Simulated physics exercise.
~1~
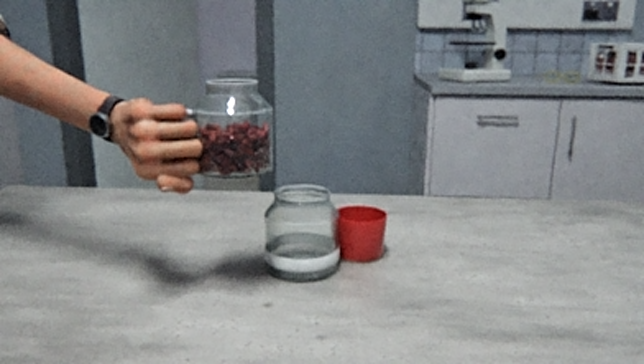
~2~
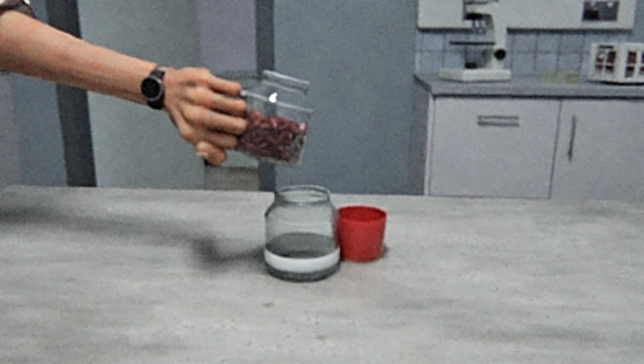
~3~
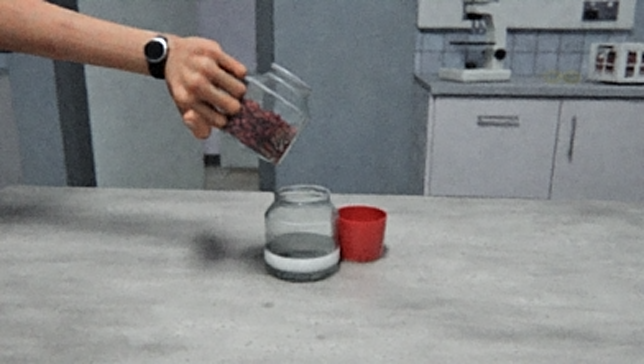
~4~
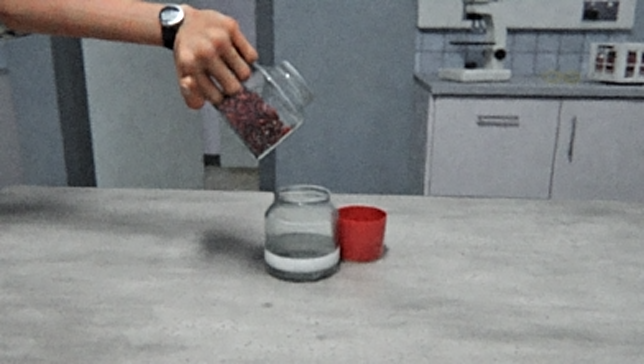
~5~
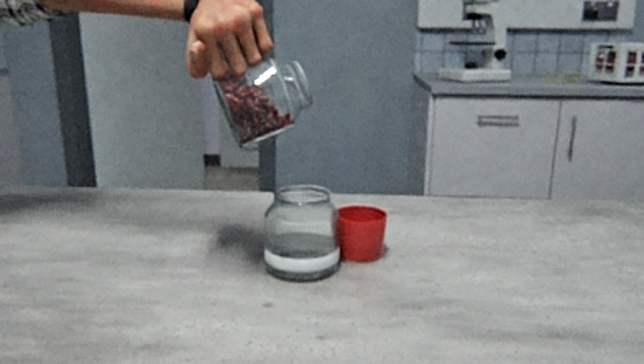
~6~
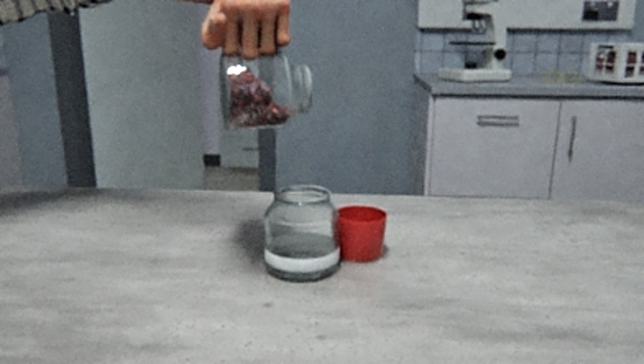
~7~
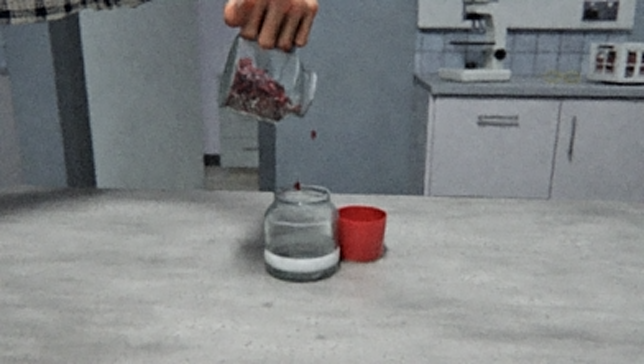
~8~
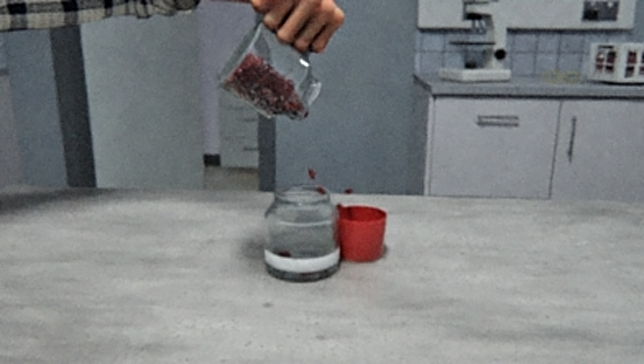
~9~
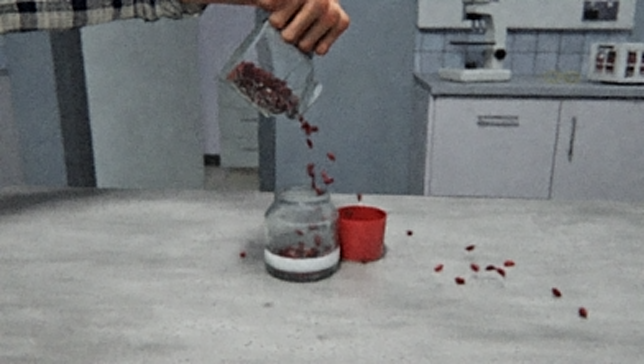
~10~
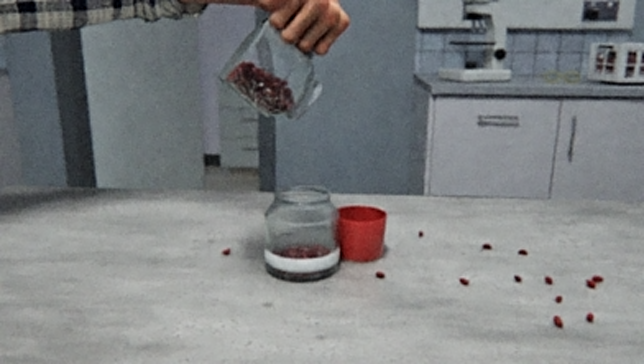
At the start, a hand wearing a dark watch holds a clear glass jar of dark red beans above a pale table, where a second glass jar with a white band near its base stands beside a red cup. The hand moves the jar over to the right and tips it onto its side. As it tilts further, a few beans drop, then a stream falls into the jar below. Several bounce or scatter across the table, mostly to the right. The pouring stops with the held jar still tipped and many beans inside it, while some lie in the lower jar.
